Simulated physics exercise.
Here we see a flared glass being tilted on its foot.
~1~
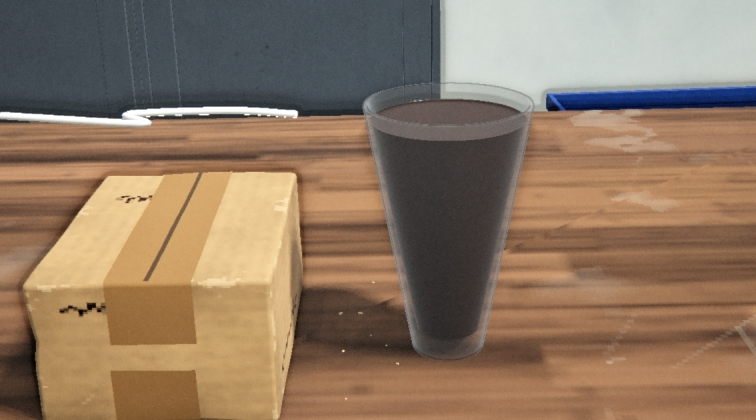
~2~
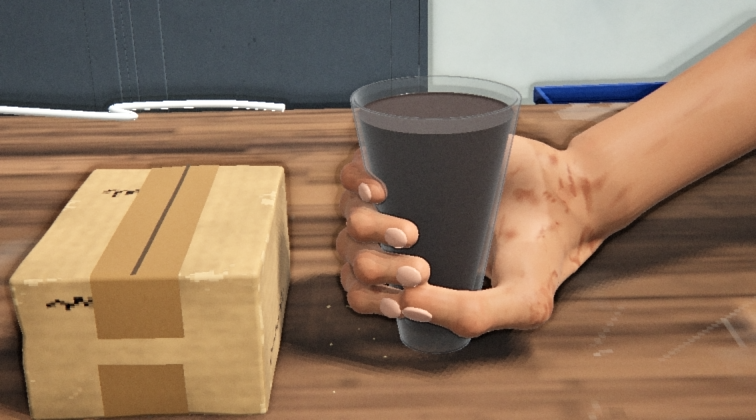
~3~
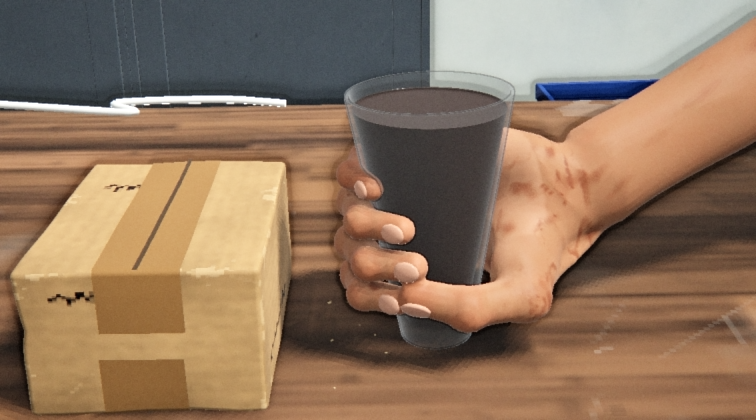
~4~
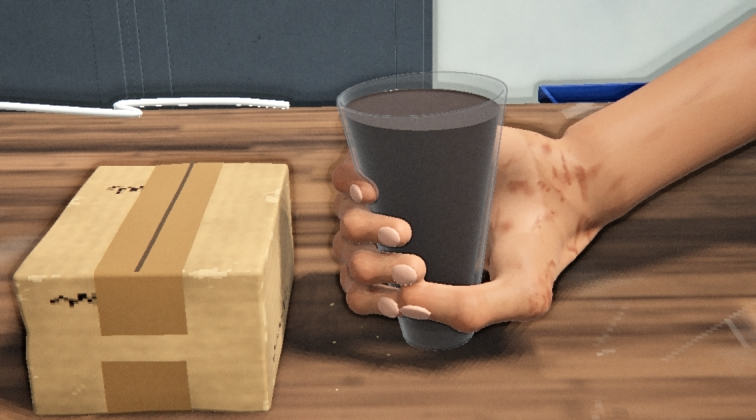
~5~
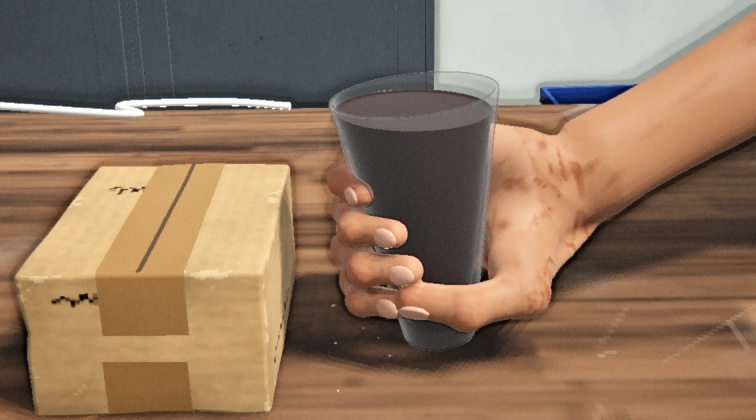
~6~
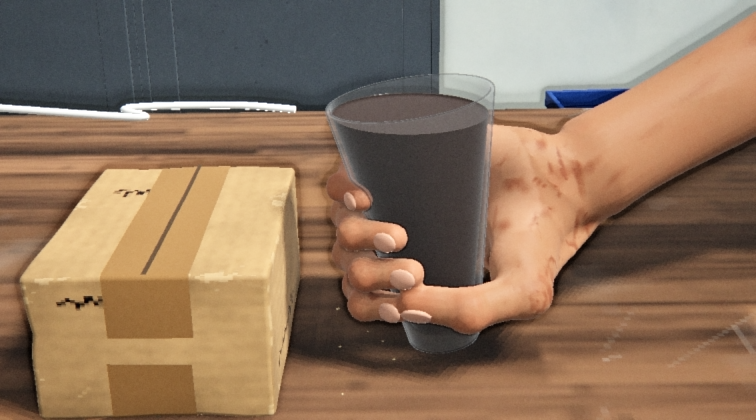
A hand reaches in from the right and grips a flared glass nearly full of dark liquid, then gradually tilts it on its foot, its top moving left towards the taped cardboard box on the wooden surface.
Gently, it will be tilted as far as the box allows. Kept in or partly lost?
Partly lost.
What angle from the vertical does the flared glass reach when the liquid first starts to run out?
Angle: Approx. 15°.
Next, the flared glass leans by about 20°; it has slopped over; nearly all of the coffee is inside.
After that, the flared glass leans by about 25°; it has slopped over; nearly all of the coffee is inside.
Finally, the flared glass leans by about 30°, against the box; it has slopped over; about three quarters of the coffee is inside.
